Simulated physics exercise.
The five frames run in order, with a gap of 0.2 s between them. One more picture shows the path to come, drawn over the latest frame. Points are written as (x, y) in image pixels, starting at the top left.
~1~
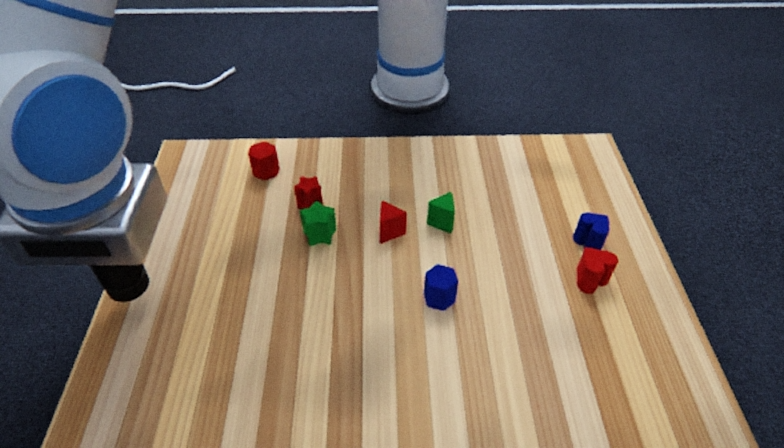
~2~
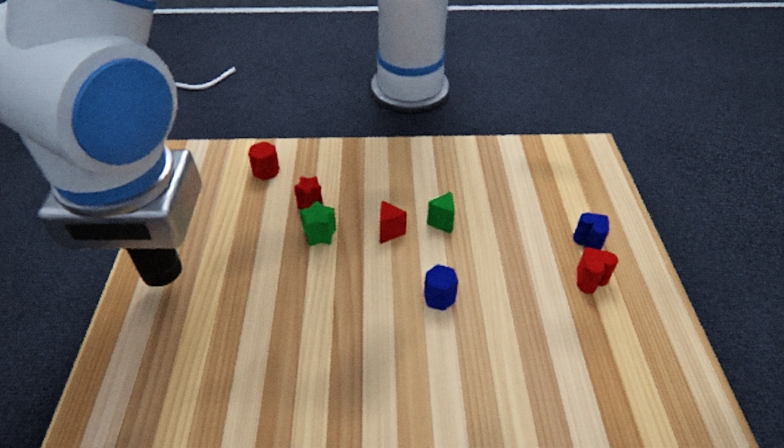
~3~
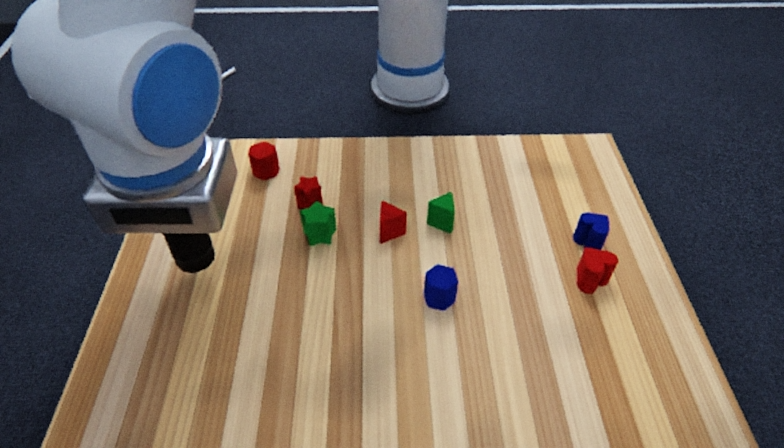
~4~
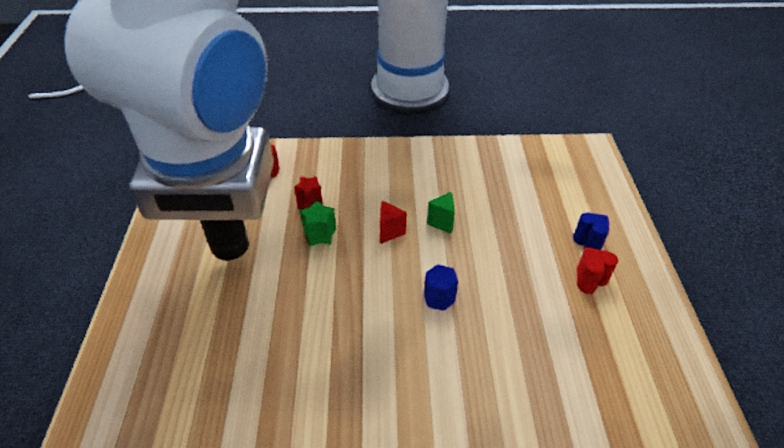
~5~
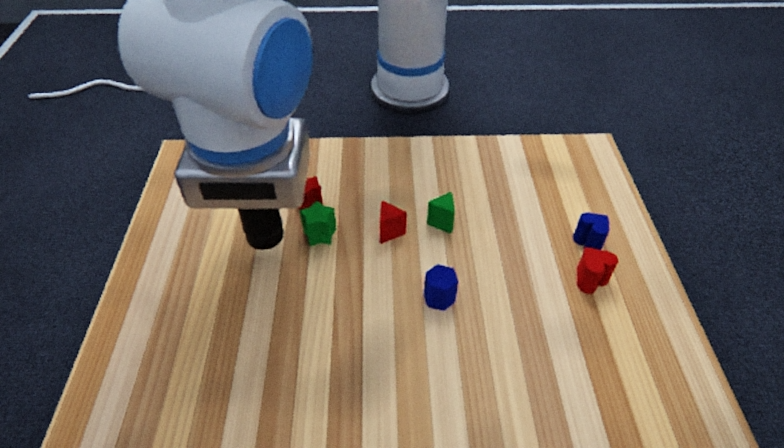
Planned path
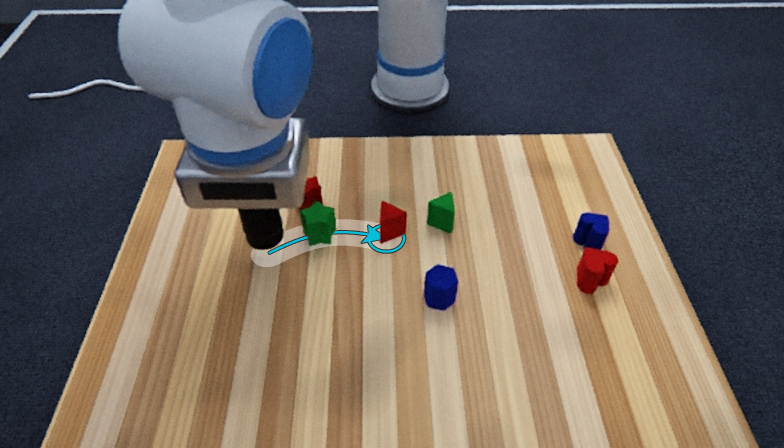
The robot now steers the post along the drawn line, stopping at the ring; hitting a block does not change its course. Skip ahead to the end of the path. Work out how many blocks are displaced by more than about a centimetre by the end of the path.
Shifted over 1 cm: Two.
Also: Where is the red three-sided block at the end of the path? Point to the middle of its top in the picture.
Final place: (421, 210).
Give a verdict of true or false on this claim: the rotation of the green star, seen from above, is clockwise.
False - the claim does not hold.
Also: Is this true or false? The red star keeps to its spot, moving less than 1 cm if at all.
Answer: True.
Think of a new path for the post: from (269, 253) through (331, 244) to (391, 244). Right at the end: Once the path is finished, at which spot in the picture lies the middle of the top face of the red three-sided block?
(411, 208)
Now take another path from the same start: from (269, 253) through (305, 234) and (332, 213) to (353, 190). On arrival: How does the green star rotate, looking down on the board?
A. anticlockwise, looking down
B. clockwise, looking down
B - clockwise, looking down.
The drawn path runs from (269, 253) by way of (307, 237) and (347, 232) to (386, 238).
The first path, step by step. One third of the way, post (305, 221); green star (334, 207).
Two thirds of the way, post (346, 216); green star (374, 201); red three-sided block (396, 211).
At the end, post (386, 222); red star not moved; green star (402, 198), turned 35° anticlockwise; red three-sided block (421, 210), turned 45° clockwise.
